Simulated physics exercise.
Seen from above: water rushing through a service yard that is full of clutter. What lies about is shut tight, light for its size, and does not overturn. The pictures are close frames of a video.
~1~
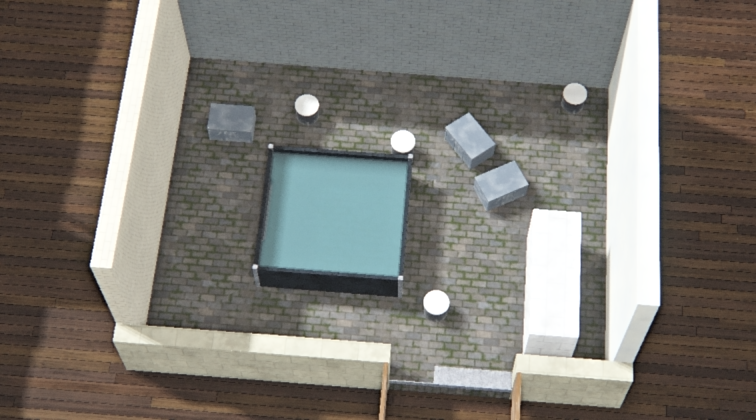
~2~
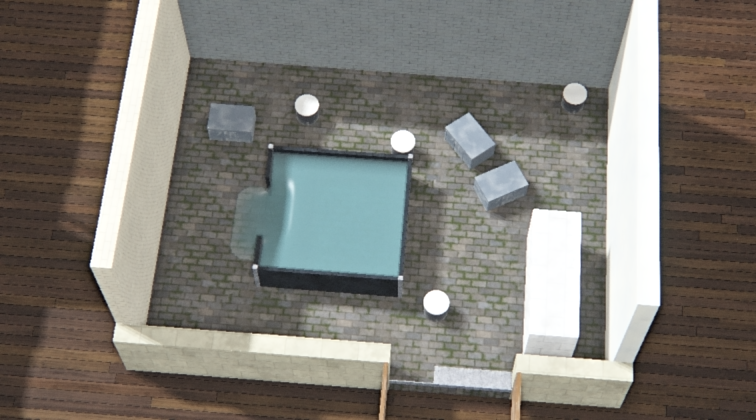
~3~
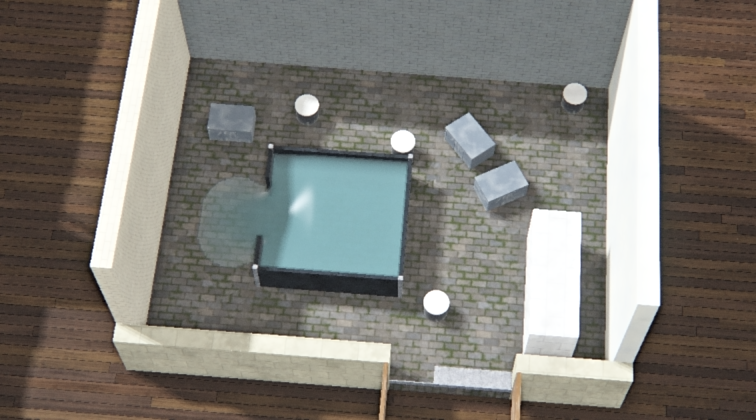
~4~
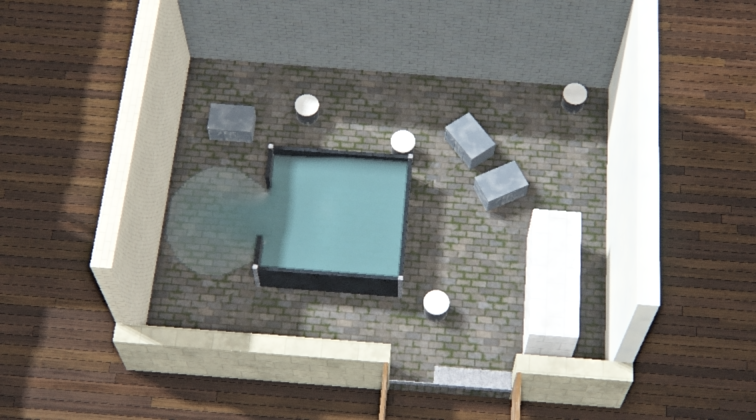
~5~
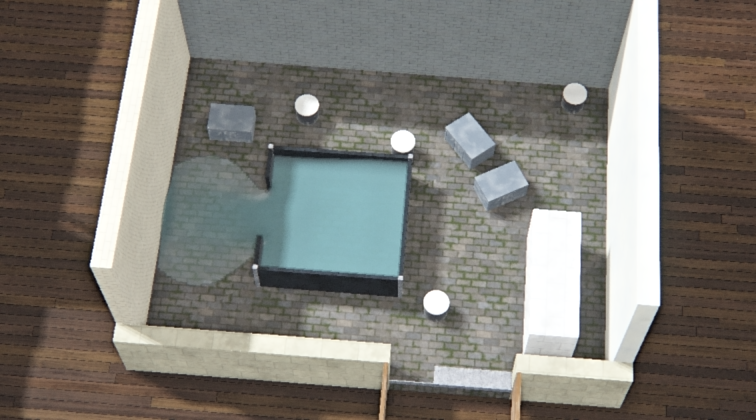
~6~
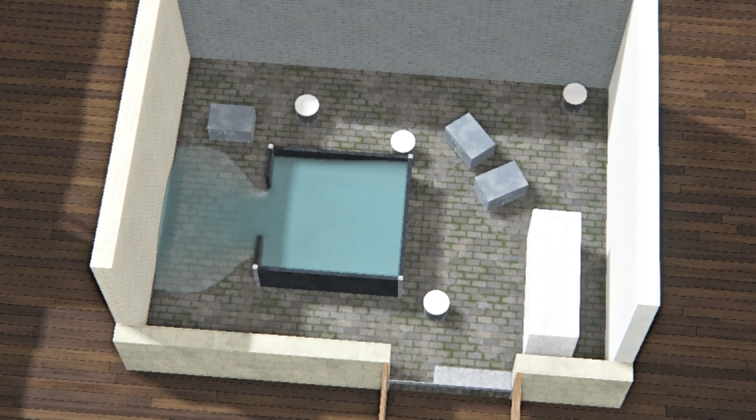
Water pouring through a gap in the tank's left side, fanning across the paving to the left wall, the surrounding objects unmoved.
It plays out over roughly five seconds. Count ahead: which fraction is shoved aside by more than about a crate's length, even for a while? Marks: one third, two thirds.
Share: From one to two thirds.
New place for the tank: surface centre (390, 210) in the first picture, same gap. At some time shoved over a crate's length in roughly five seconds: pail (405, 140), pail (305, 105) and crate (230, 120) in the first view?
In turn: Short of that, yes, shifted that much.
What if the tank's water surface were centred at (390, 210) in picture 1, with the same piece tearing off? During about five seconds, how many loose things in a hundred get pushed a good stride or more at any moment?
Near 40 in a hundred.
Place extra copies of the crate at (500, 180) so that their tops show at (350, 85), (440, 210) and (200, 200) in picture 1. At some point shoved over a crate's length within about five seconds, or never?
In that order: Shifted that much, less than that, yes.
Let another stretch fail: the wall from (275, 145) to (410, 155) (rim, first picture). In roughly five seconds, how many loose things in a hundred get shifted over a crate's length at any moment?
Close to 60 %.
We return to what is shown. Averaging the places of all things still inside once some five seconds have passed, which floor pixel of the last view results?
At about (451, 160).
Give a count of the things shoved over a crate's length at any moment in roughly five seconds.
The number is 3.
A moment on, 0 of 7 are well off their spots; 0 afloat.
Next, 0 of 7 are well off their spots; 0 afloat.
Later, 1 of 7 are well off their spots; 0 afloat.
In the end, 3 of 7 are well off their spots, and 3 have been at some point; 1 afloat.
